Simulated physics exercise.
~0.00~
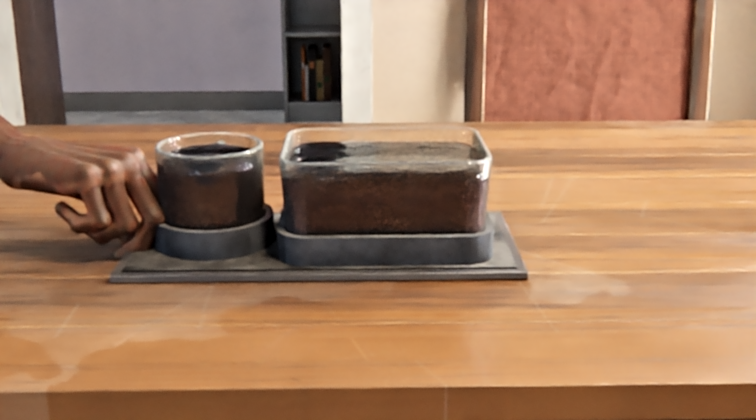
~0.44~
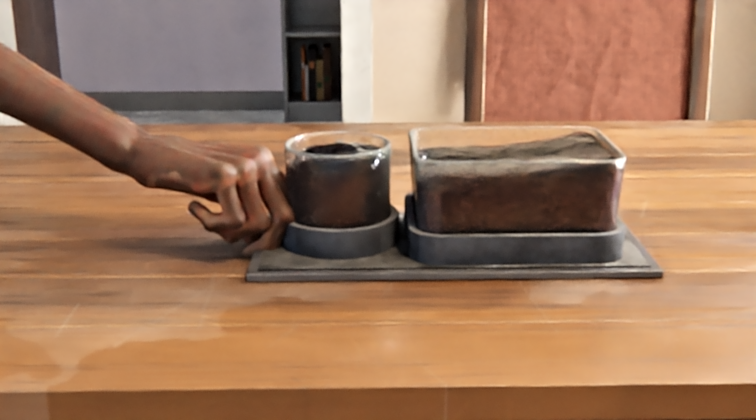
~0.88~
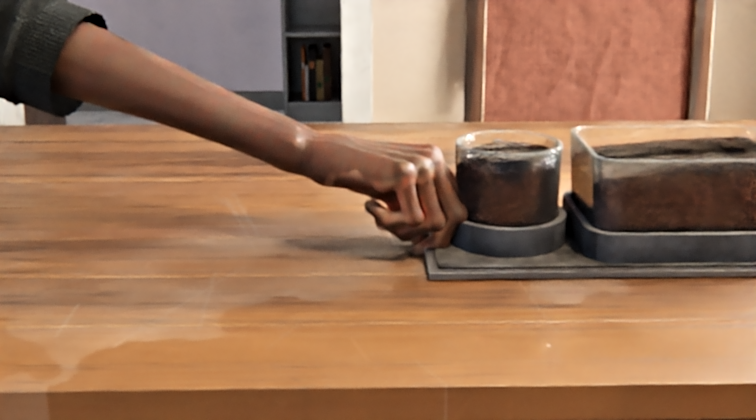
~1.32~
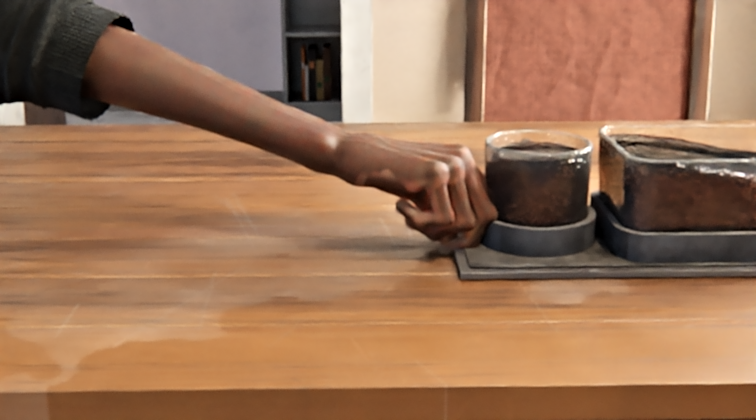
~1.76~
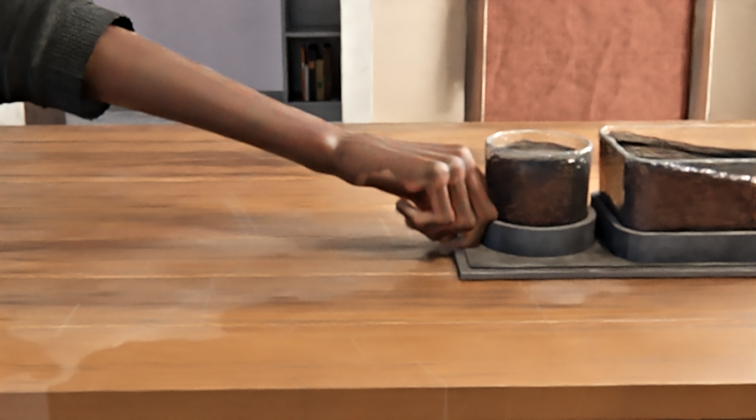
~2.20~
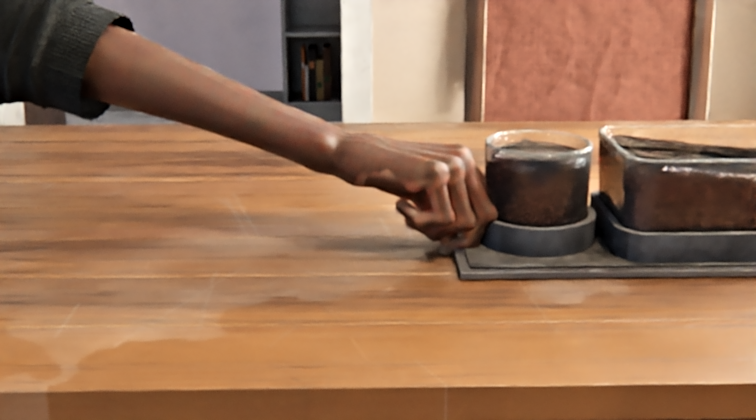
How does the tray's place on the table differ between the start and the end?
At the start the tray sits left of the middle of the view, fully visible. By the end it is well over to the right, with its right end out of view.
